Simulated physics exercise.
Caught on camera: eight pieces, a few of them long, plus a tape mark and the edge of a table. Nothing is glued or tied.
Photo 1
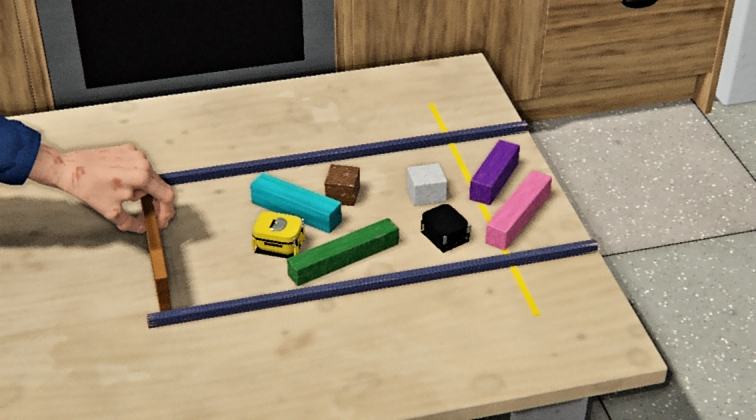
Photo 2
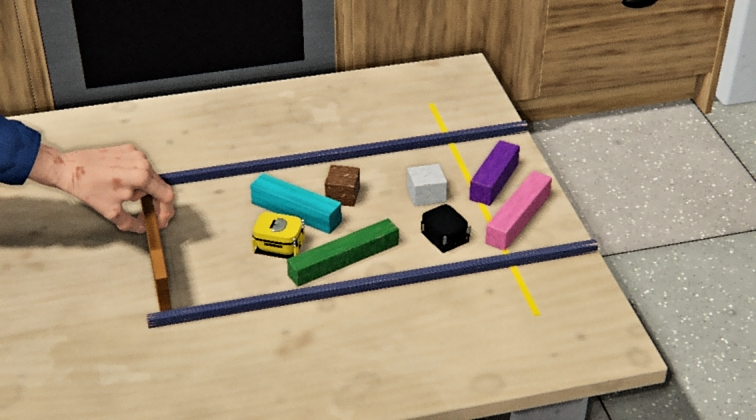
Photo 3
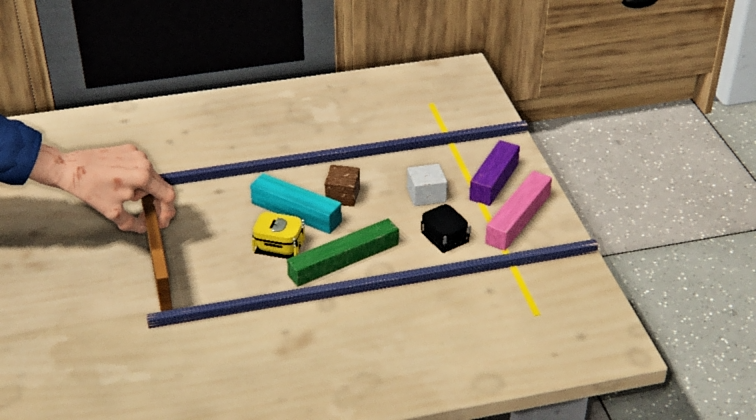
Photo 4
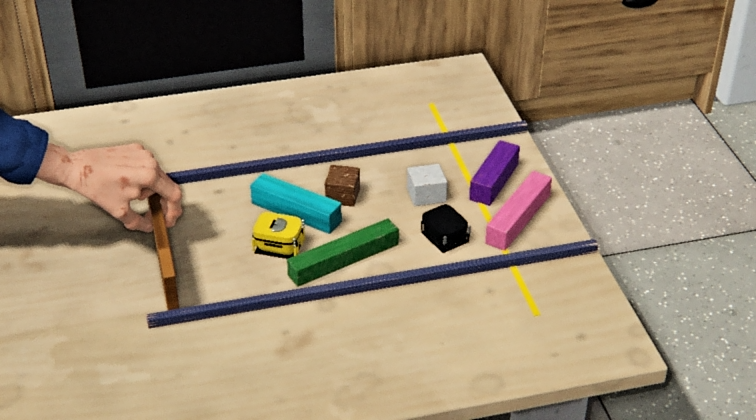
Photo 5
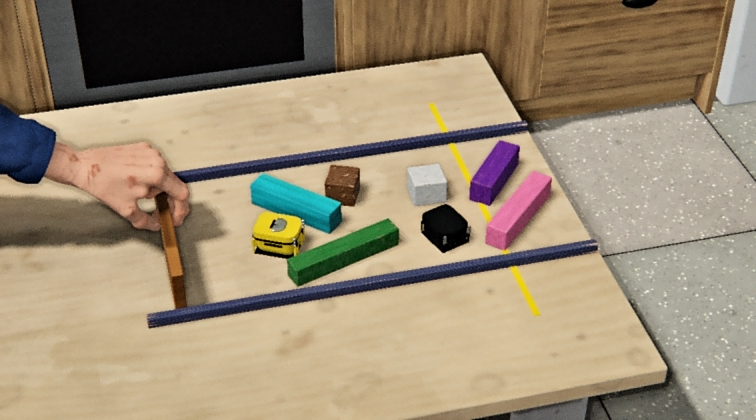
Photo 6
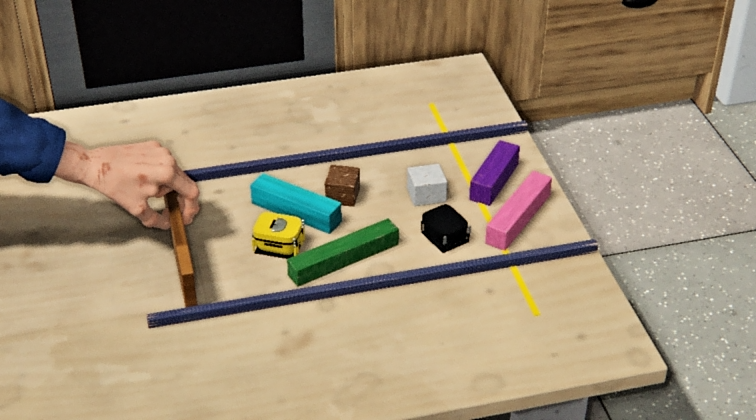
A hand slid an upright wooden board slightly to the right between two dark blue rails on a table, while the scattered colored blocks, bars and yellow case ahead of it stayed still.
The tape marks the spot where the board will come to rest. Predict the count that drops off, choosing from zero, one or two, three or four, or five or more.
Turns out one or two get pushed past the edge and drop.
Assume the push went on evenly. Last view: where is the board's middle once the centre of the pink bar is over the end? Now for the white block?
The middle is at (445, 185) when it's the pink bar, and at (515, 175) when it's the white block.
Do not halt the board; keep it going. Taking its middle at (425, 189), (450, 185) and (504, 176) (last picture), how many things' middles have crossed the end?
0, 1 and 3.
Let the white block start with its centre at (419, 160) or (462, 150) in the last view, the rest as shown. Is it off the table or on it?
First place: It does not drop; second place: It does not drop.
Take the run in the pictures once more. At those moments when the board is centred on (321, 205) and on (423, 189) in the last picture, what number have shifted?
The first number is 5, the next one 8.
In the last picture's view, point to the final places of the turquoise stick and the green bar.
You'll see the turquoise stick at (505, 175), with the green bar at (542, 215).
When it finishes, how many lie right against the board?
The number is 4.
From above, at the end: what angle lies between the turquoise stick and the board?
About 30 degrees.
Soon after, none off yet; pink bar at rest near (519, 210); purple bar at rest near (495, 173); white block at rest near (427, 185).
At rest, the number that fall off is one or two; fallen, pink bar.
